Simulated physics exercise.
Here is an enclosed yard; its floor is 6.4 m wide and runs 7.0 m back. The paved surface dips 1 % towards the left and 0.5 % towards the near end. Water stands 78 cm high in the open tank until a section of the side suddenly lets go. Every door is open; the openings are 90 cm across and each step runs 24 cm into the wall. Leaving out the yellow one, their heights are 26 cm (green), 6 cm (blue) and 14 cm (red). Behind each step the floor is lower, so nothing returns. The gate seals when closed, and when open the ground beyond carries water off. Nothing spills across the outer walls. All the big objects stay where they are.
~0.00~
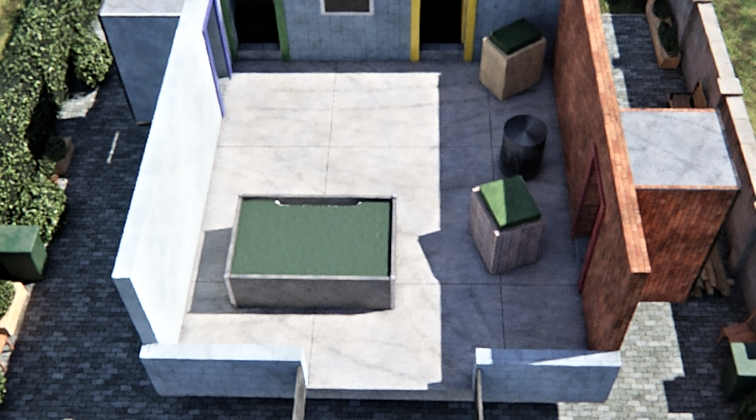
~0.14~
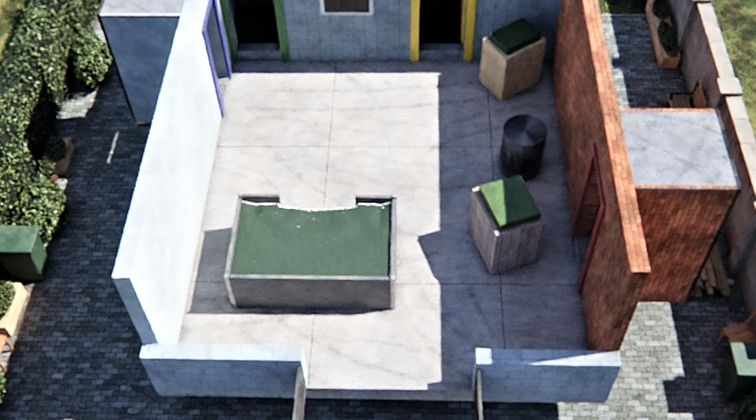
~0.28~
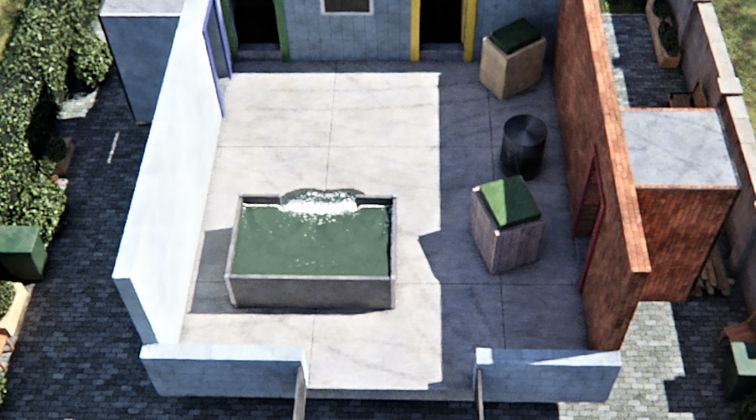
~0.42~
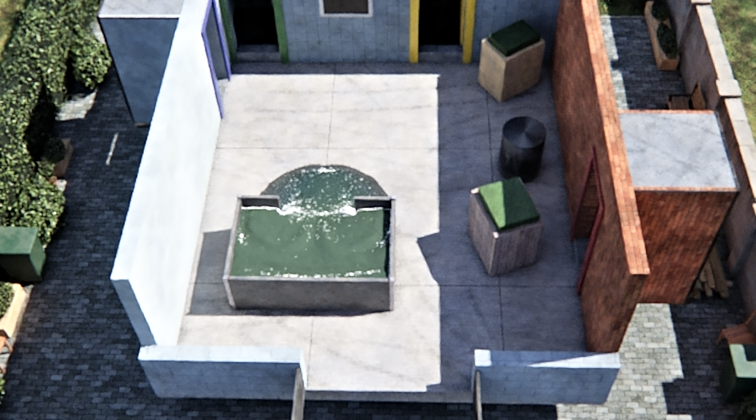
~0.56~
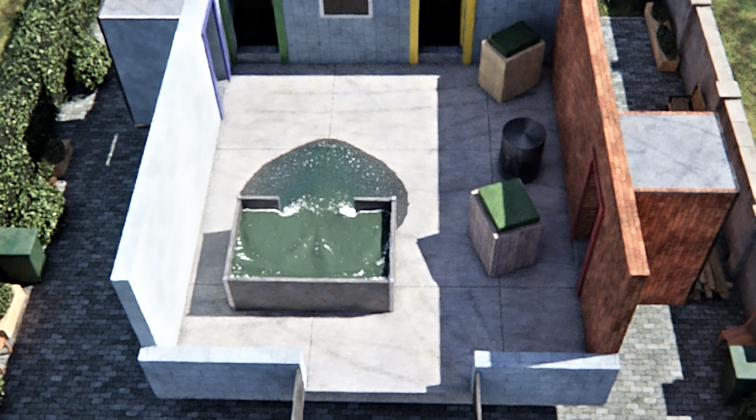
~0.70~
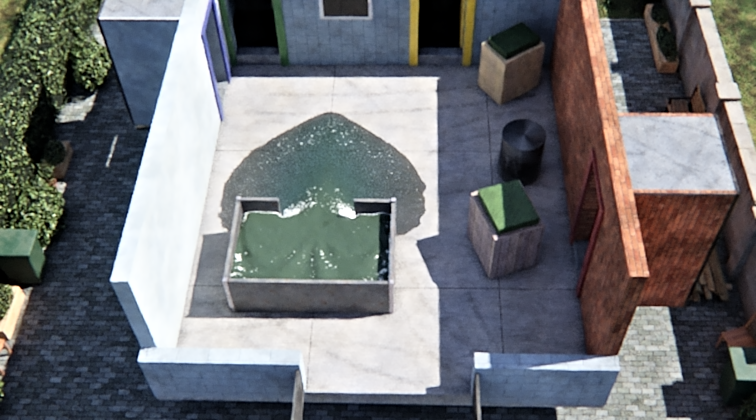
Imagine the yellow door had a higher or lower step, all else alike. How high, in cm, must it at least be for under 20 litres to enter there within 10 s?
Close to 16 cm is just enough.
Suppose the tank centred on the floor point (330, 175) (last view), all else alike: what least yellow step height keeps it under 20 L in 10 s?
Some 16 cm.
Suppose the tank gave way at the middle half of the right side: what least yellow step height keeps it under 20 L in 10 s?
Then roughly 8.5 cm.
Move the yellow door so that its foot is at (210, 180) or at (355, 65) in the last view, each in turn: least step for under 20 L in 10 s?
About 7.5 and 22 cm.
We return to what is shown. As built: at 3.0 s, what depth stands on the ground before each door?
Depths in cm: Green 27, blue 20, red 0, yellow 16.
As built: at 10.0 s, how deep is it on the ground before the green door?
Roughly 9.5 cm deep.
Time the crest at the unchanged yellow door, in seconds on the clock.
Near 2.0 s.
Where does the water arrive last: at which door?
The red one.
After 1.4 s water covers 40 % of the floor, deepest (38 cm) near (324, 227); it has not reached the yellow door.
After 3.0 s water covers 50 % of the floor, deepest (38 cm) near (500, 69); 16 cm at the yellow door, 0 litres in over its 24 cm step.
After 10.0 s water covers 95 % of the floor, deepest (12 cm) near (178, 344); 6 cm at the yellow door, 0 litres in over its 24 cm step.
At the yellow door as built, the water arrived by 1.8 s and peaked near 22 cm at 2.0 s.
With a step of 13.5 cm, 39 litres would have come in within the 10 s; with 18.5 cm, 8 litres. So under 20 litres takes about 16 cm.
